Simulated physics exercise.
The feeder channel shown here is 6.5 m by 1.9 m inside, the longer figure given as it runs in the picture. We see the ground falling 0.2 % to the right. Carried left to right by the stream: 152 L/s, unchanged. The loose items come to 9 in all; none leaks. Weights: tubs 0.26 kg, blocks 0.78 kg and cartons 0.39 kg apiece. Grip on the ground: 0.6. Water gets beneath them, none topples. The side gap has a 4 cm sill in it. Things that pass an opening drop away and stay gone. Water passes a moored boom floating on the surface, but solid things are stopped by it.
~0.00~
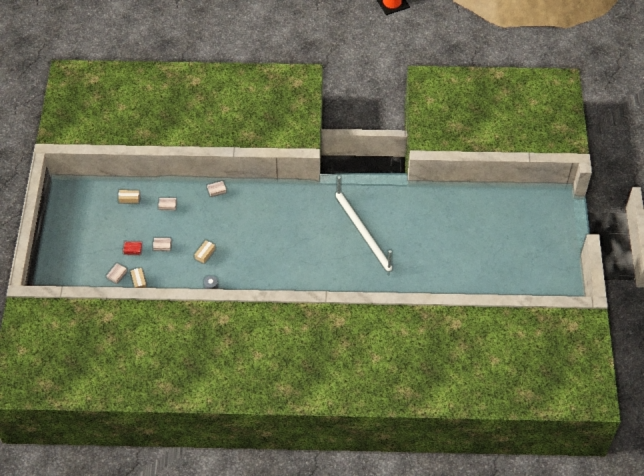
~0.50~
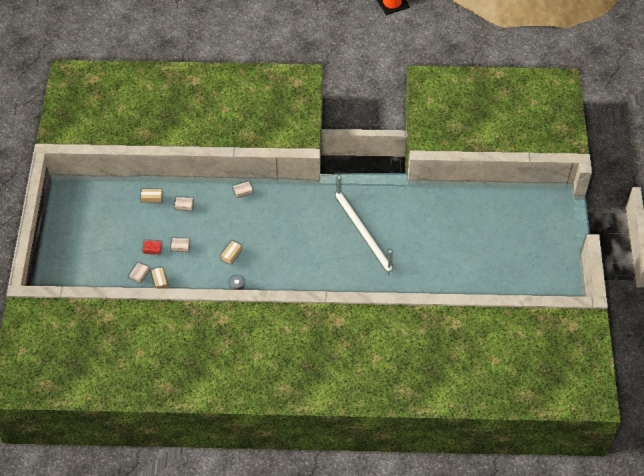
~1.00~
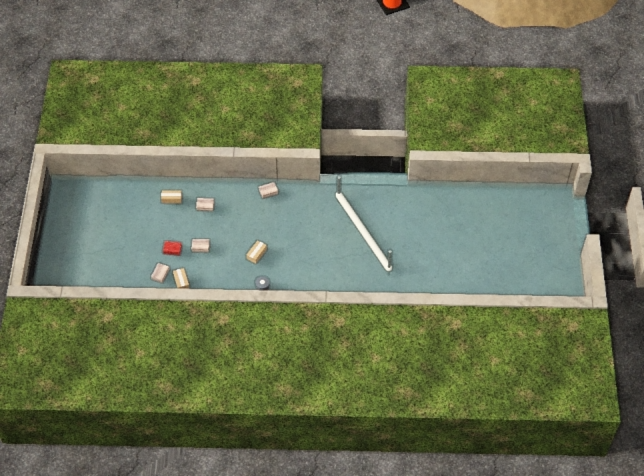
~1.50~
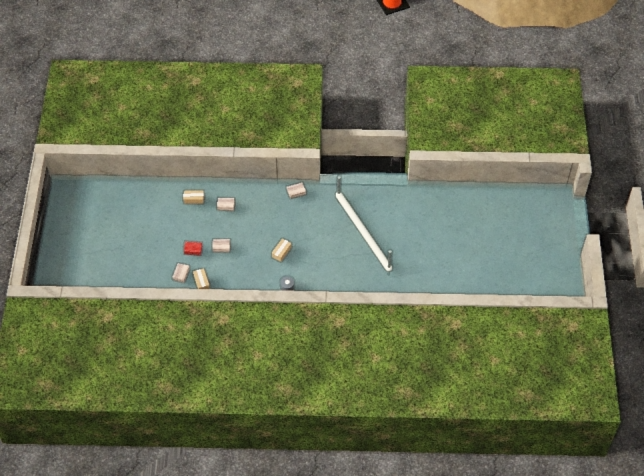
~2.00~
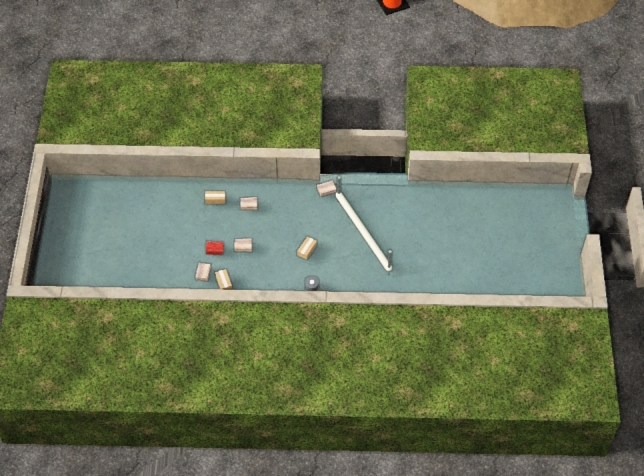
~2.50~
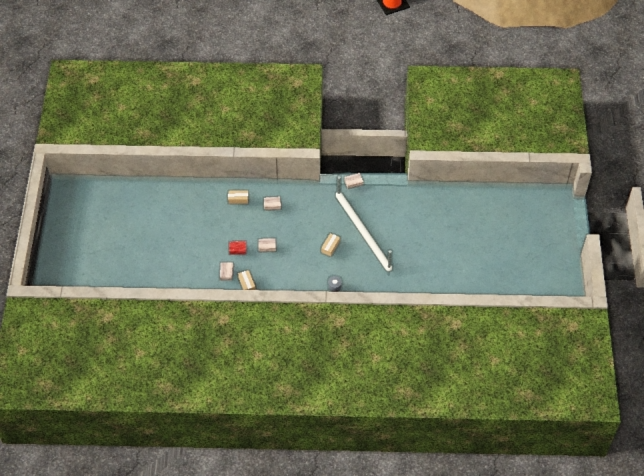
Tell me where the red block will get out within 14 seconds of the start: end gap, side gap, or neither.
Note - red block: No route.
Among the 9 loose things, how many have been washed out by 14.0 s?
4 of them.
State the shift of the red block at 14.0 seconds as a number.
Measured offset: Near 250 cm.
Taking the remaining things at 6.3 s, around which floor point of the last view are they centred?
The centre is close to (381, 262).
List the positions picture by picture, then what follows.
The first picture shows the red block at (132, 247), afloat; about 1760 L in view; 0 of 9 have shifted.
The second picture shows the red block at (152, 246) floats, 24 cm from its start; about 1770 L in view; 9 of 9 have shifted.
The third picture shows the red block at (172, 247) floats, 48 cm from its start; about 1770 L in view; 9 of 9 have shifted.
The fourth picture shows the red block at (193, 247), afloat, 73 cm from its start; about 1780 L in view; 9 of 9 have shifted.
The fifth picture shows the red block at (215, 247), afloat, 98 cm from its start; 14 cm deep round most things; 9 of 9 have shifted.
The sixth picture shows the red block at (238, 246) floats, 126 cm from its start; about 1790 L in view; 9 of 9 have shifted.
After 3.5 s the red block is near (285, 247), 1.8 m from its start, afloat; 1 of 9 are out; 8 afloat.
After 6.3 s the red block is near (358, 254), 2.7 m from its start, afloat; 2 of 9 are out; 7 afloat.
After 10.0 s the red block is near (360, 256), 2.7 m from its start, afloat; 2 of 9 are out; 7 afloat.
After 14.0 s the red block is near (360, 256), 2.7 m from its start, afloat; 4 of 9 are out; 5 afloat.
